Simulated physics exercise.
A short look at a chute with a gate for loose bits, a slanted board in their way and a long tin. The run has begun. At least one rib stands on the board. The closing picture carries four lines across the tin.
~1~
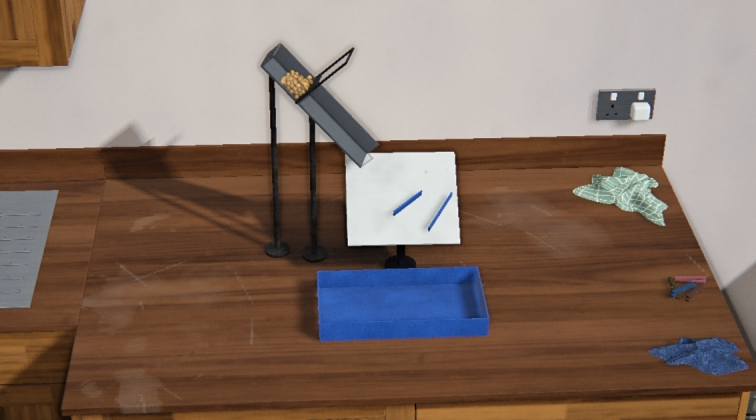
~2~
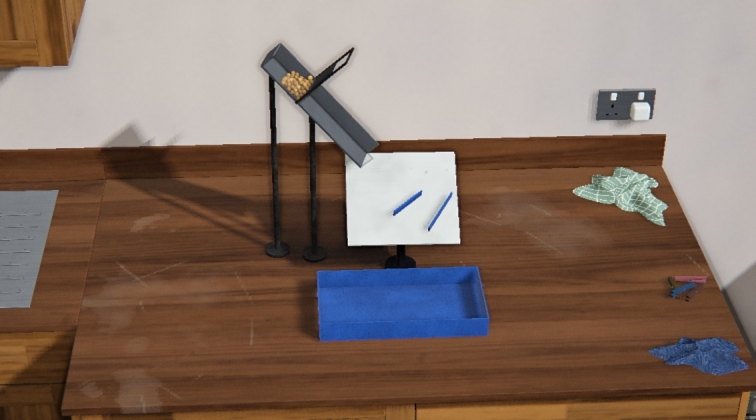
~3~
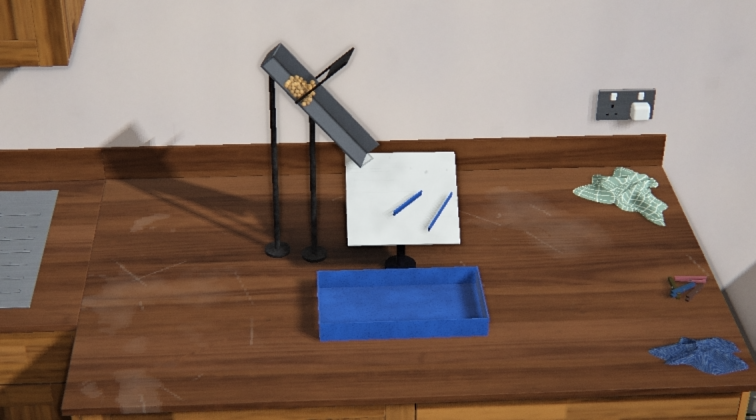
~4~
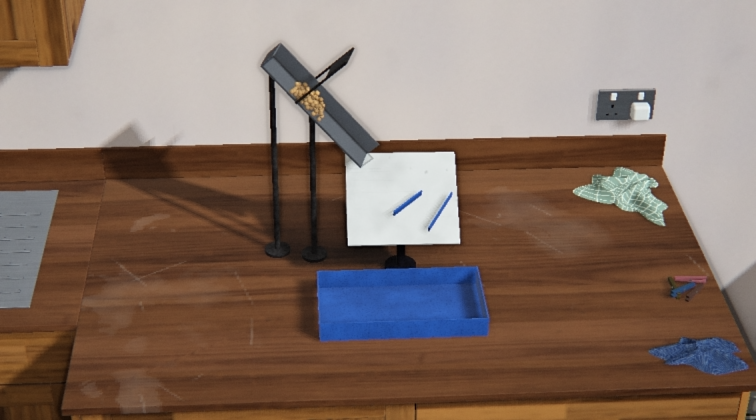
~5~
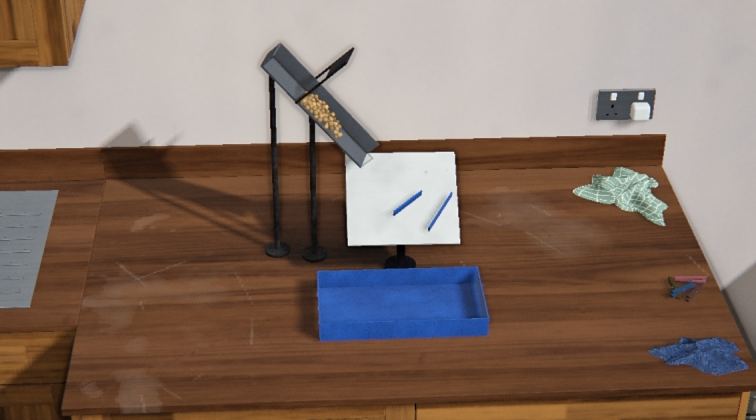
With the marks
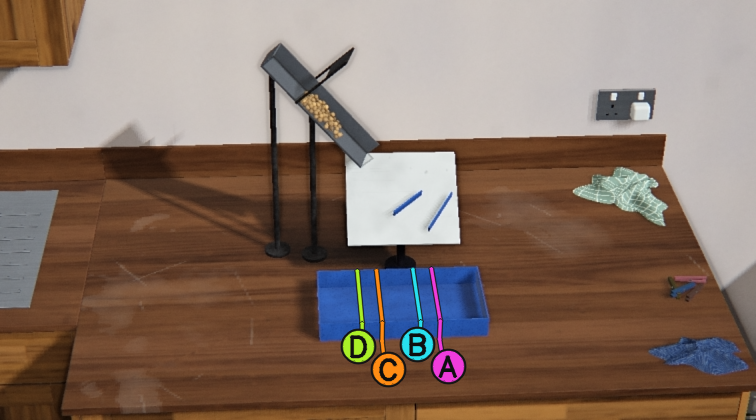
On a wooden worktop, a gate opening on a raised grey chute and wooden beads sliding down it above a ribbed white board.
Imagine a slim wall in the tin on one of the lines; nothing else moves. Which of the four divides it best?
I would pick line C.
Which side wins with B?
The left side.
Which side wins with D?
More lands on the right.
On the marked copy, line A crosses the front rim at (440, 320); line B crosses the front rim at (420, 320); line C crosses the front rim at (382, 322); line D crosses the front rim at (362, 322).
For line A, of what is caught, all but a few on the left of the divider, a small share on the right.
For line B, of what is caught, all but a few on the left of the divider, a small share on the right.
For line C, of what is caught, close to two thirds on the left of the divider, close to a third on the right.
For line D, of what is caught, a small share on the left of the divider, the bulk on the right.
